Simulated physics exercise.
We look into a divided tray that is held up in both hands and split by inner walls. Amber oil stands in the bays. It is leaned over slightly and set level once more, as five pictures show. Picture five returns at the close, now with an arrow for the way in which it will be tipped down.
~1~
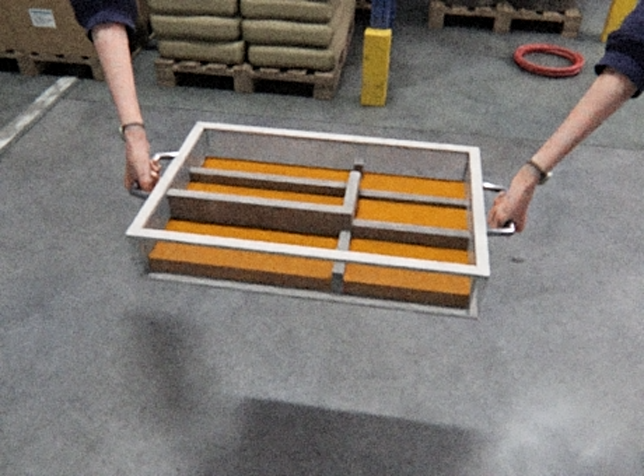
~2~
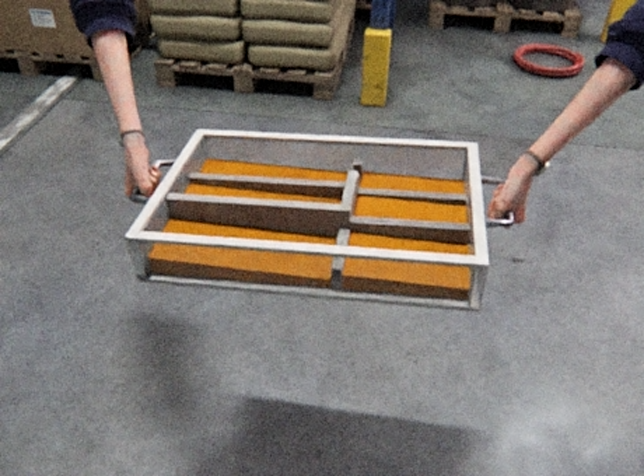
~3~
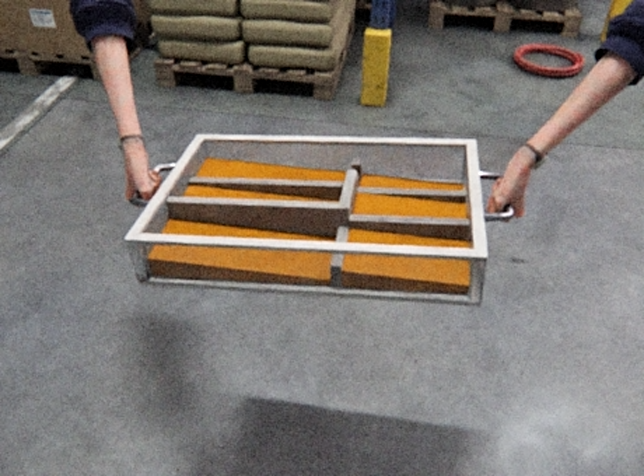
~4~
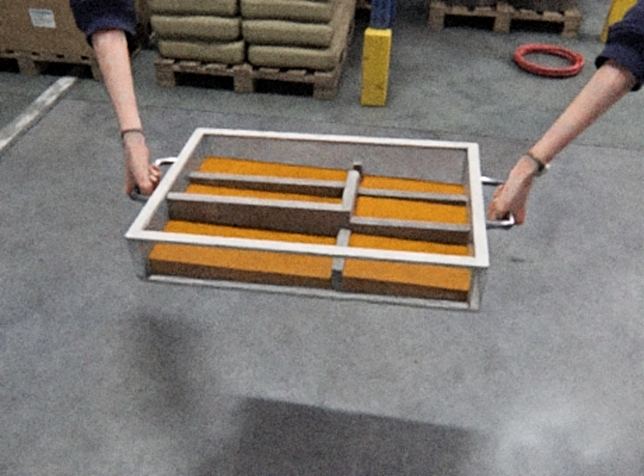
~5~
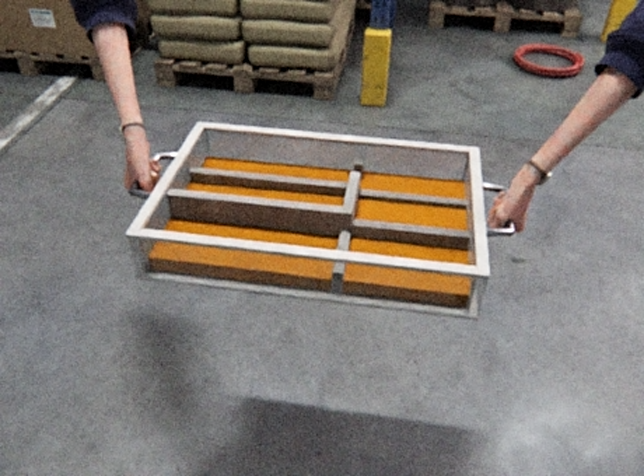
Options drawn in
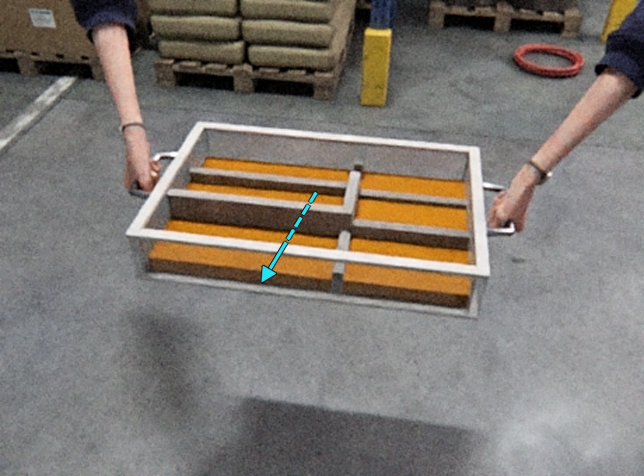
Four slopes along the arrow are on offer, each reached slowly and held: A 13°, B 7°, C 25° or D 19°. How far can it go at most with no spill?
It is C.
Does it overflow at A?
No, that is safe.
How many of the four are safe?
All of them.
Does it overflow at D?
No, not at all.
The tray is level; deepest in the centre right bay, at (408, 219), shallowest in the back right.
Tipped about 3° down to the back left; no wall is crossed.
Tipped about 5° down to the back left; no wall is crossed.
Tipped about 3° down to the back left; no wall is crossed.
The tray is level; deepest in the centre right bay, at (408, 219), shallowest in the back left.
The arrow ends at (264, 277).
With A, nothing spills; the front left bay holds the most.
With B, nothing spills; the front left bay holds the most.
With C, nothing spills; the front left bay holds the most.
With D, nothing spills; the front left bay holds the most.
